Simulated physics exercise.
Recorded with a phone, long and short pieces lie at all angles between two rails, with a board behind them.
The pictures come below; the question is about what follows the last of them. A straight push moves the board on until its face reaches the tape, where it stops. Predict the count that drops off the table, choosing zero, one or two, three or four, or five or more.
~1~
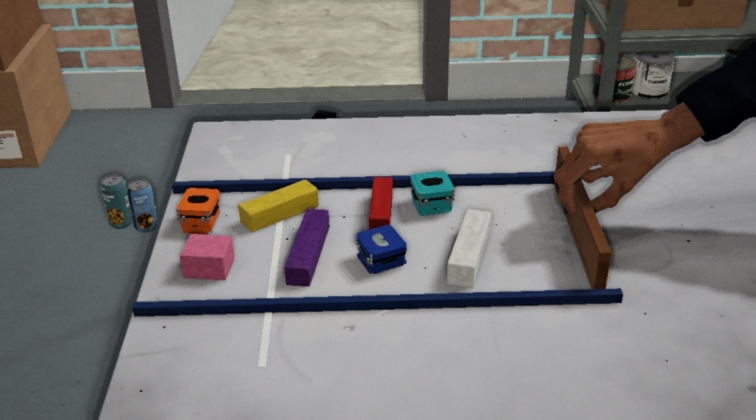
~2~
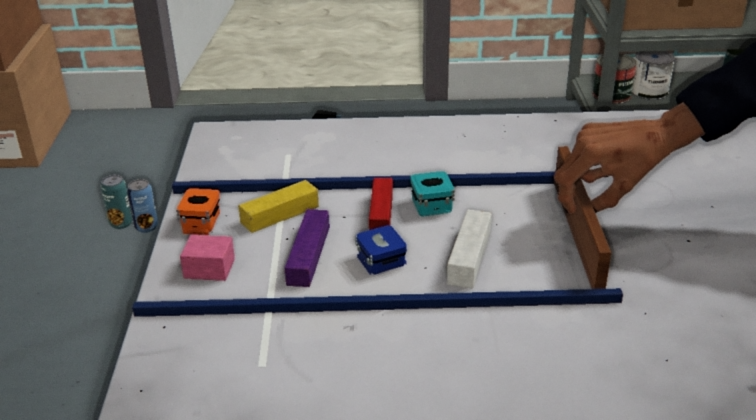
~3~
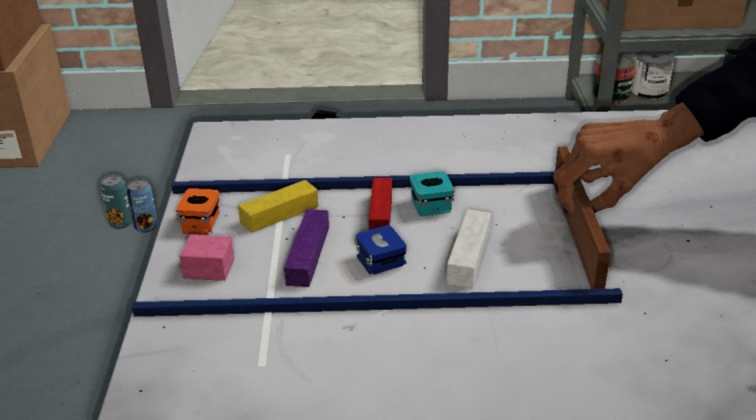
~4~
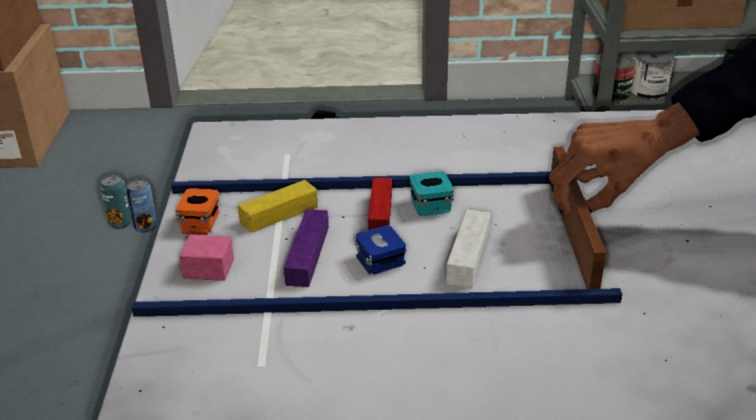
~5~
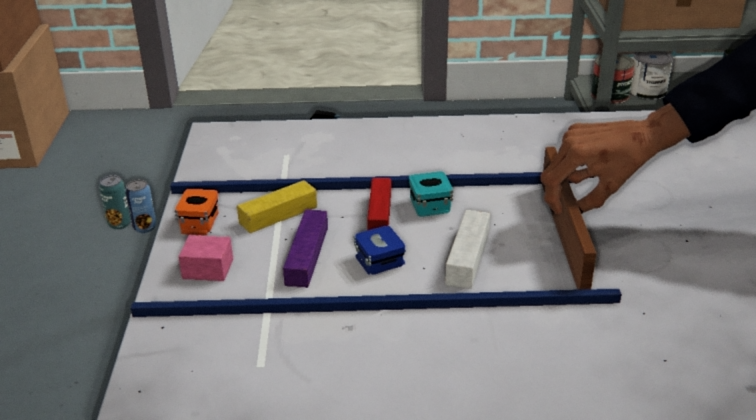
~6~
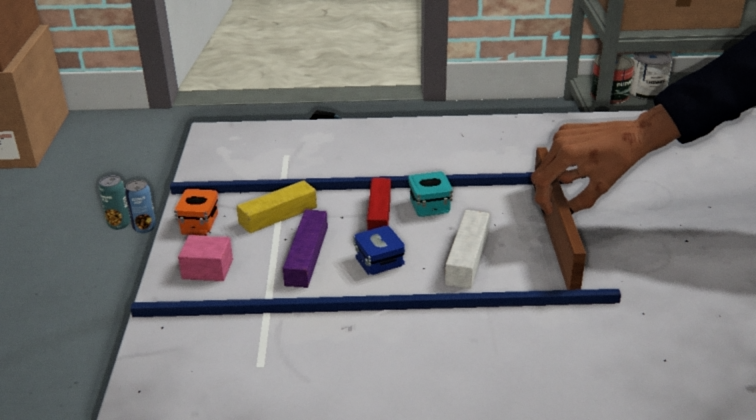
The count that drops off is zero.
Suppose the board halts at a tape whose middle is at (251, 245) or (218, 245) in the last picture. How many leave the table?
Try 1: 2; try 2: 4.
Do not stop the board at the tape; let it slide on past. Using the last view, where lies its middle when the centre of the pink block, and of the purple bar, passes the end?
For the pink block, about (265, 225); for the purple bar, about (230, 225).
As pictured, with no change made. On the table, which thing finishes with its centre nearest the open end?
The one out in front is the orange case.
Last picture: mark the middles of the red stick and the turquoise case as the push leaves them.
(232, 213) and (262, 198), roughly.
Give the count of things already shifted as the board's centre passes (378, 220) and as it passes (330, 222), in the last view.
At the first point the count is 5, at the second it's 6.
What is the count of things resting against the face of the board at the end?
That comes to 2.
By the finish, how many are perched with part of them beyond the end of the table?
2.
Soon after, none off yet; orange case at rest near (198, 212); pink block at rest near (206, 258); yellow bar at rest near (278, 207).
After that, none off yet; orange case at rest near (198, 212); pink block at rest near (206, 258); yellow bar moving near (265, 207).
In the end, the number that fall off is zero.
